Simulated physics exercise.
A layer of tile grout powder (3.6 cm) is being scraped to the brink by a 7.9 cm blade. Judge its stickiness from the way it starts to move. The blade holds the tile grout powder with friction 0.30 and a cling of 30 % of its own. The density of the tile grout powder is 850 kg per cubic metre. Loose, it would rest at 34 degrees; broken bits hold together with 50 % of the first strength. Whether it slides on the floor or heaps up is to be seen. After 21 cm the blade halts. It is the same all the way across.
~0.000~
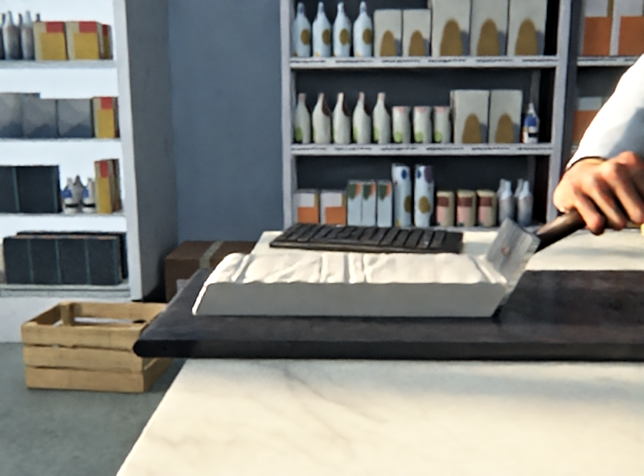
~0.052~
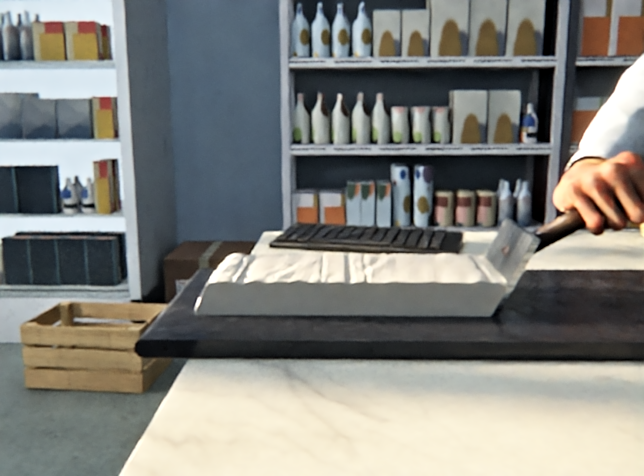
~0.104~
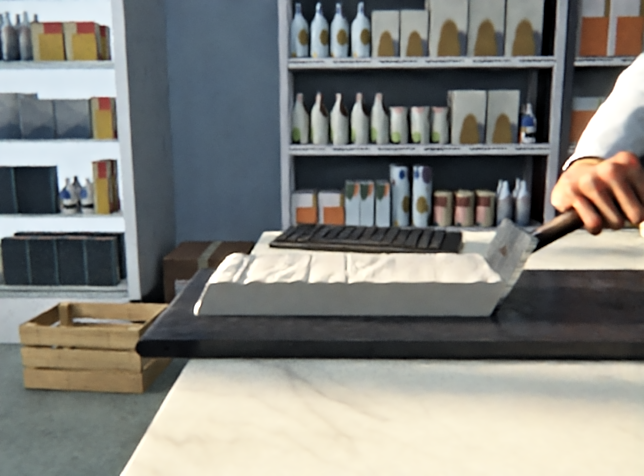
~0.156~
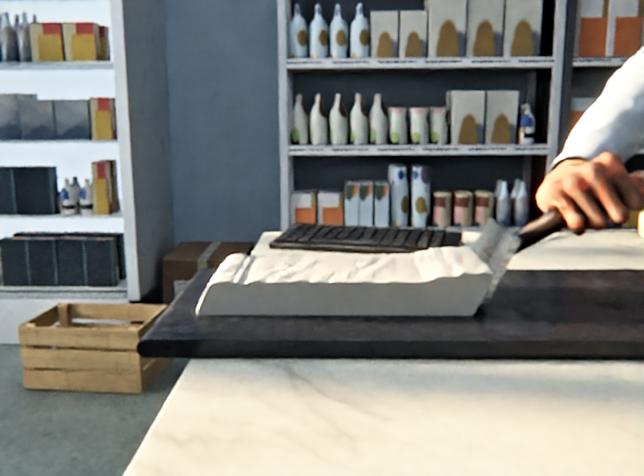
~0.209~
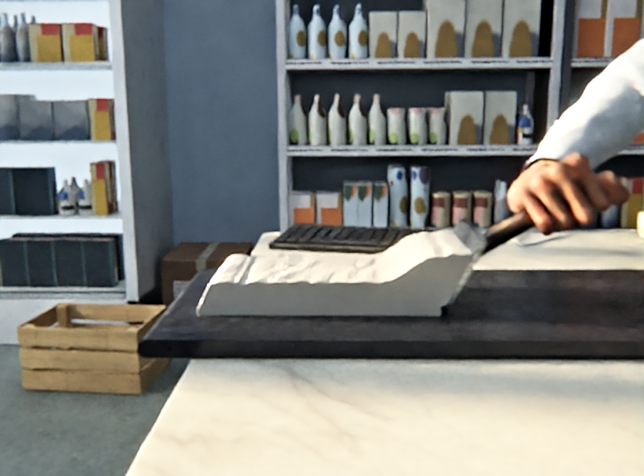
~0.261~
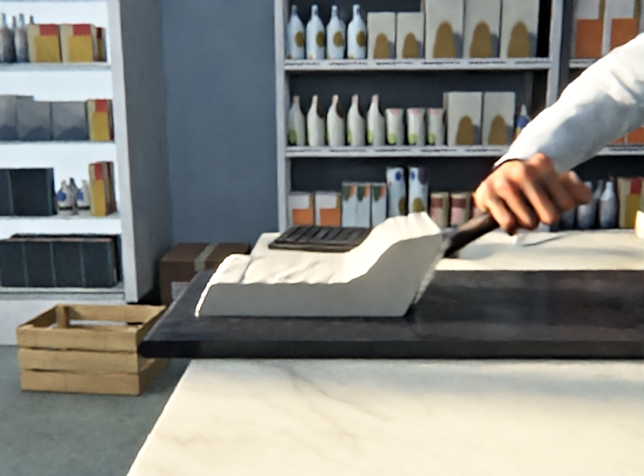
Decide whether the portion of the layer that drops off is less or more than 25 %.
Expect less than 25 %.
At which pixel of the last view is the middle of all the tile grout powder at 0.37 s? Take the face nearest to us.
At about (288, 279).
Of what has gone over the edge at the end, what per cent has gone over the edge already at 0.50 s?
About 0 %.
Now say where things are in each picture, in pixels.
The first frame shows foot of the blade at (491, 317), not yet moved; front end of the tile grout powder at (194, 310), piled 3.5 cm high.
The second frame shows foot of the blade at (491, 316), not yet moved; front end of the tile grout powder at (195, 310), piled 3.5 cm high.
The third frame shows foot of the blade at (490, 316), not yet moved; front end of the tile grout powder at (196, 310), piled 3.5 cm high.
The fourth frame shows foot of the blade at (473, 316), moved 1.9 cm; front end of the tile grout powder at (197, 310), piled 4.4 cm high.
The fifth frame shows foot of the blade at (440, 316), moved 5.2 cm; front end of the tile grout powder at (197, 310), piled 6.4 cm high.
The sixth frame shows foot of the blade at (404, 316), moved 8.9 cm; front end of the tile grout powder at (197, 311), piled 8.6 cm high.
By 0.37 s, 0 % has gone over the edge.
By 0.50 s, 0 % has gone over the edge.
By 0.62 s, 14 % has gone over the edge.
By 0.75 s, 15 % has gone over the edge.
By 0.82 s, at the end, 15 % has gone over the edge.
